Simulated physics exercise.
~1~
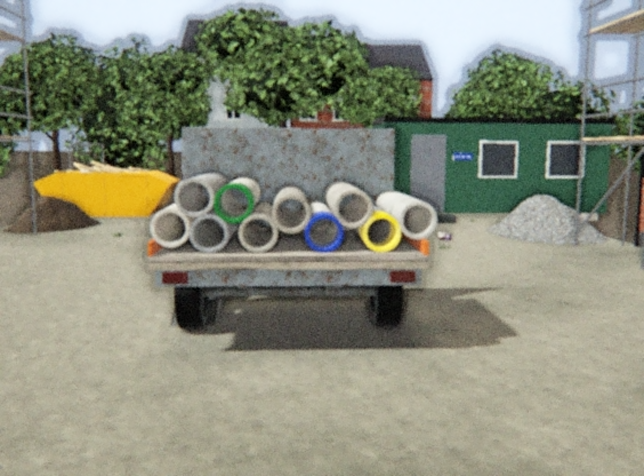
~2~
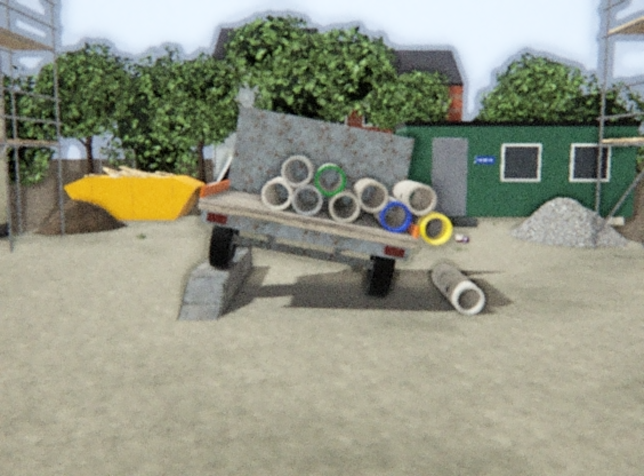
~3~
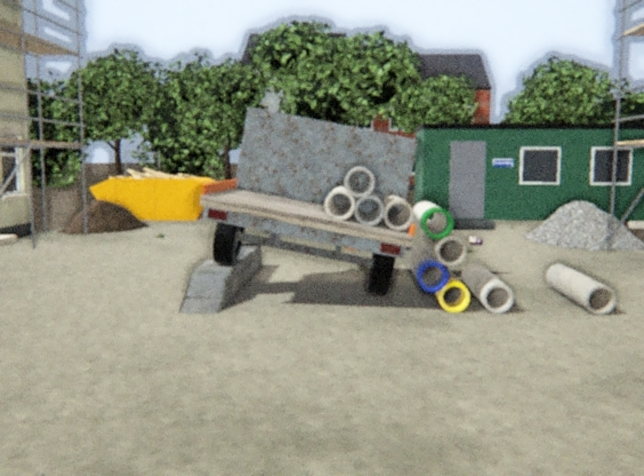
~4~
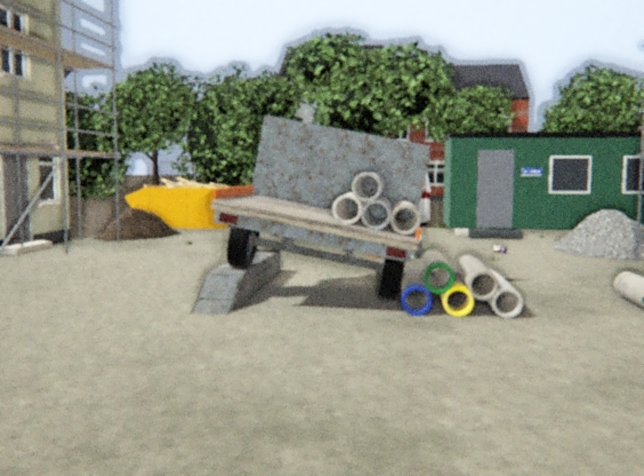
A flatbed trailer tilts right on a kerb, spilling six pipes onto the ground while four stay aboard.
